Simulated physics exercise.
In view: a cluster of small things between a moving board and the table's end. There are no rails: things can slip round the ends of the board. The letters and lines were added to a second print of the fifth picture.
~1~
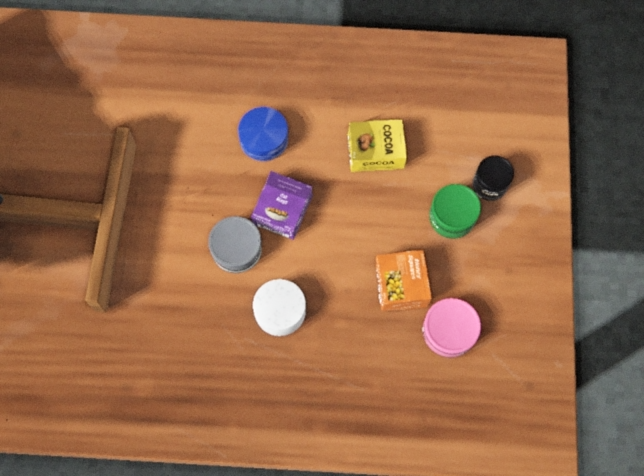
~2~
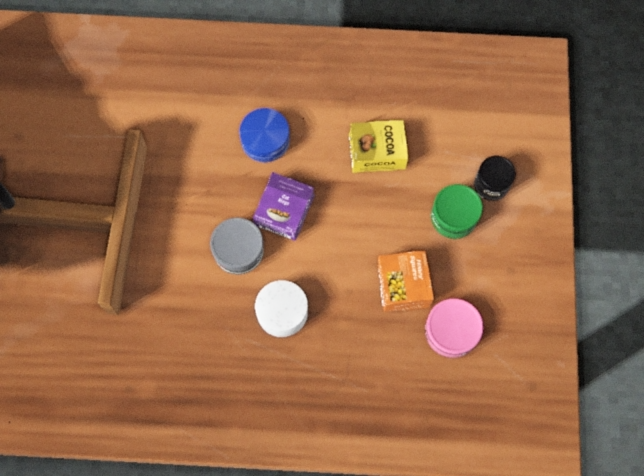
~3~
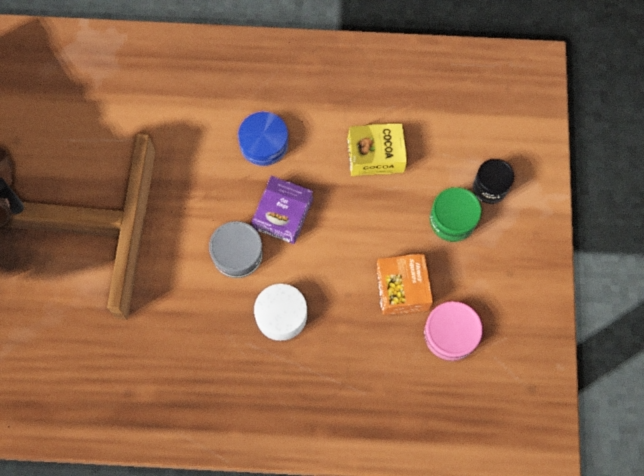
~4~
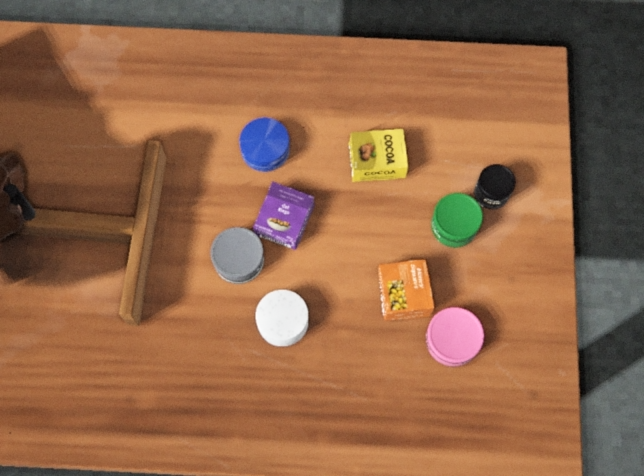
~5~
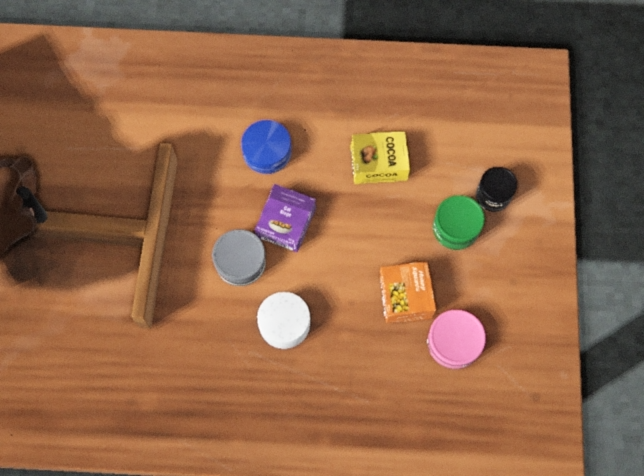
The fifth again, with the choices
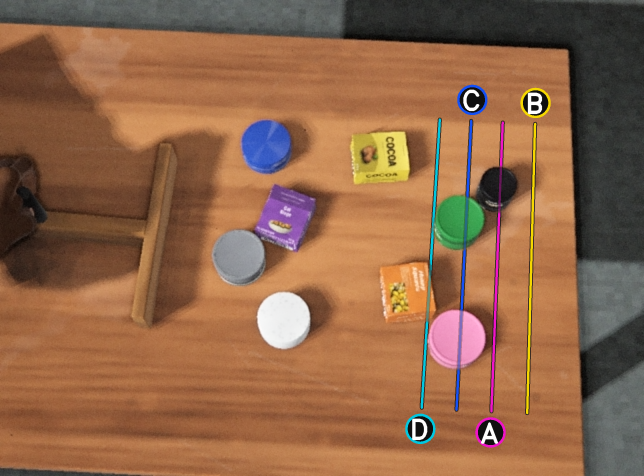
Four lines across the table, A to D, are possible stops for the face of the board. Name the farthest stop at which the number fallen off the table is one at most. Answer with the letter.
Stop at A.
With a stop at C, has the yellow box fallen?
No.
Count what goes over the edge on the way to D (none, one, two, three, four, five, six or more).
By then, none.
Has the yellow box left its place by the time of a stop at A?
Yes.
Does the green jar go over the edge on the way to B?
Yes.
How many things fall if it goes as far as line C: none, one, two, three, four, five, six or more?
In all, none.
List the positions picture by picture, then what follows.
In the first picture, black jar (493, 178); blue tin (264, 135); purple box (282, 206).
In the second picture, board (119, 214); orange packet (404, 282).
In the third picture, board (129, 218); white pot (281, 313).
In the fourth picture, board (140, 225); grey tin (238, 256).
In the fifth picture, board (152, 228); black jar (496, 189); blue tin (267, 148); purple box (286, 219).
On the marked copy, A at (497, 259); B at (531, 261); C at (464, 258); D at (431, 256).
Following A. Soon after the start, board (278, 234); blue tin (284, 139); white pot (302, 322).
Later, board (403, 240); green jar (479, 225); pink tub (474, 359).
In the end, board (499, 245); green jar (572, 234); orange packet (561, 306); none fallen.
As for the rest, B drops two; C is within the limit but short; D is within the limit but short.
